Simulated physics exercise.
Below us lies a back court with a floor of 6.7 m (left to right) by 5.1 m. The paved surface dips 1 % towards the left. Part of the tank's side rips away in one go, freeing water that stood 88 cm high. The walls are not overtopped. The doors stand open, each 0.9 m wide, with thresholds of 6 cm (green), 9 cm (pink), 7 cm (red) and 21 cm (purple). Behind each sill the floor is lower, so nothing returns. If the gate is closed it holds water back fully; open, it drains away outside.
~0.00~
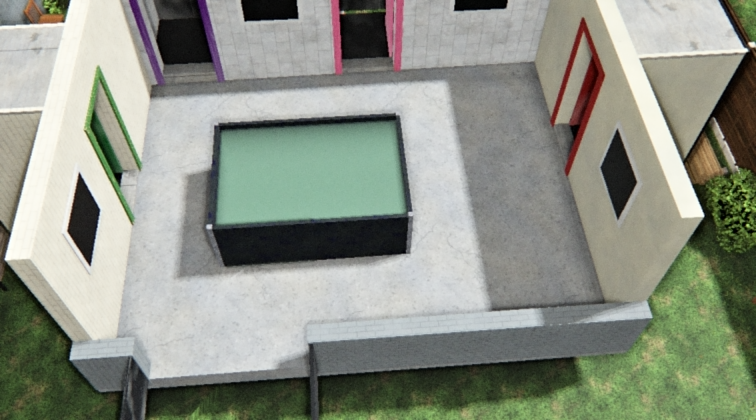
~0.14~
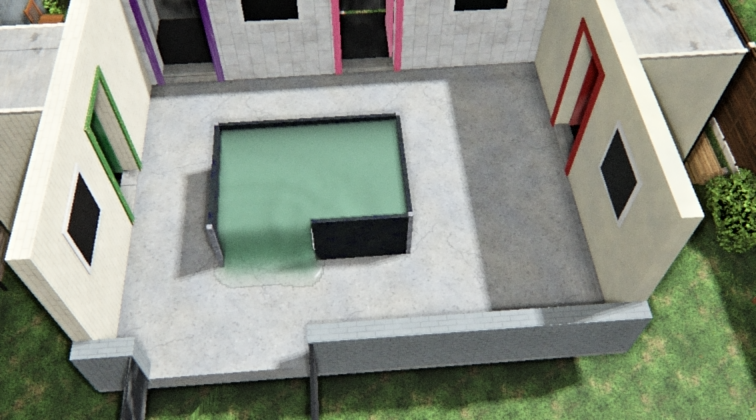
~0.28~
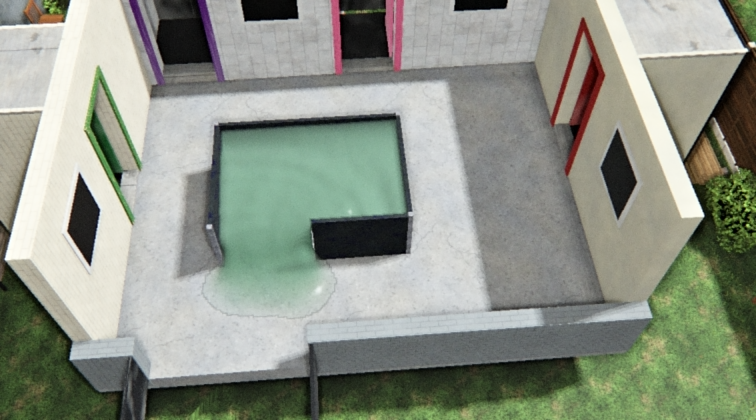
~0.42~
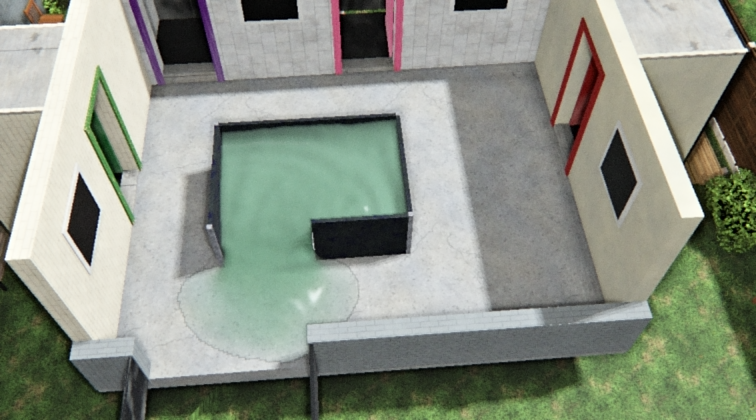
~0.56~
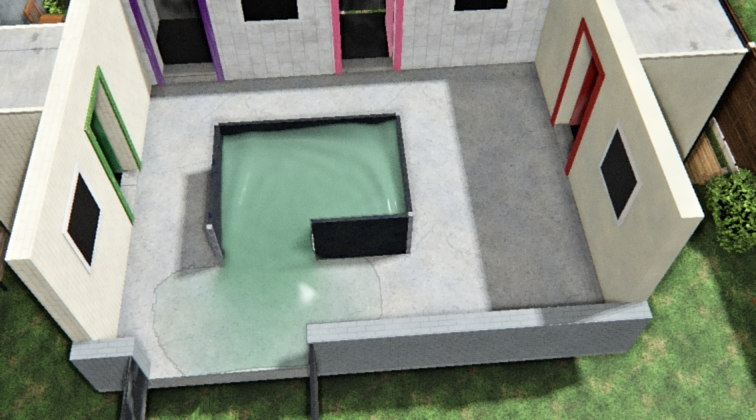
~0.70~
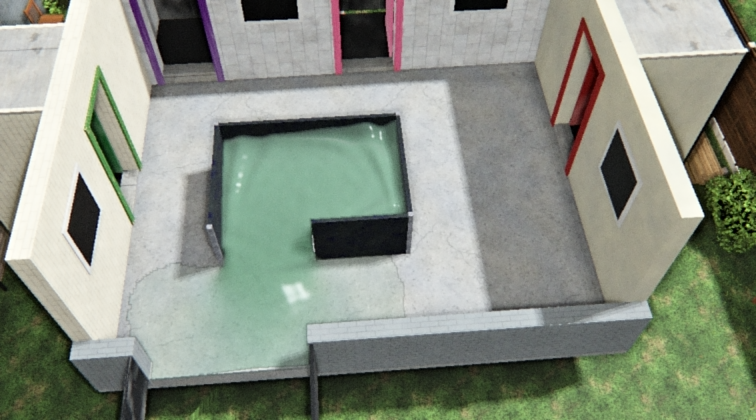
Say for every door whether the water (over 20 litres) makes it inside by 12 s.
Within that time: At the green door it keeps below the limit; at the pink door it stays under the limit; at the red door it does not reach the limit; at the purple door it stays under the limit.
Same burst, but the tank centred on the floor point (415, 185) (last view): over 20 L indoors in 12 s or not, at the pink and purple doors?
Then: Pink not over, purple below.
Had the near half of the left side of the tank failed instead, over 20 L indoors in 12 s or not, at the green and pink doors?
Against that limit: Green over, pink not over.
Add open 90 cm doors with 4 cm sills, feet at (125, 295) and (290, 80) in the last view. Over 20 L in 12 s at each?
In that order: Over, not over.
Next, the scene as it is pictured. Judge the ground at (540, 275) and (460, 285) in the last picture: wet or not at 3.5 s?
In turn: Wet, under water.
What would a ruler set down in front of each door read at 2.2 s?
In cm: Green 0, pink 0, red 0, purple 0.
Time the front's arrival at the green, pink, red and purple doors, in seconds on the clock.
Green 2.4 s, pink 8.0 s, red 3.4 s, purple 3.8 s.
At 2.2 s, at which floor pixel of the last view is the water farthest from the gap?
Near (601, 326).
After 1.4 s water covers 20 % of the floor and is deepest (48 cm) near (254, 270); green door not reached, pink door not reached, red door not reached, purple door not reached.
After 2.2 s water covers 30 % of the floor and is deepest (35 cm) near (254, 270); green door not reached, pink door not reached, red door not reached, purple door not reached.
After 3.5 s water covers 50 % of the floor and is deepest (23 cm) near (267, 269); green door 3 cm at the sill, 0 L in, pink door not reached, red door 1 cm at the sill, 0 L in, purple door not reached.
After 7.0 s water covers 80 % of the floor and is deepest (10 cm) near (241, 271); green door 2 cm at the sill, 0 L in, pink door not reached, red door 2 cm at the sill, 0 L in, purple door 6 cm at the sill, 0 L in.
After 12.0 s water covers 85 % of the floor and is deepest (6 cm) near (114, 364); green door 4 cm at the sill, 0 L in, pink door 4 cm at the sill, 0 L in, red door 1 cm at the sill, 0 L in, purple door 3 cm at the sill, 0 L in.
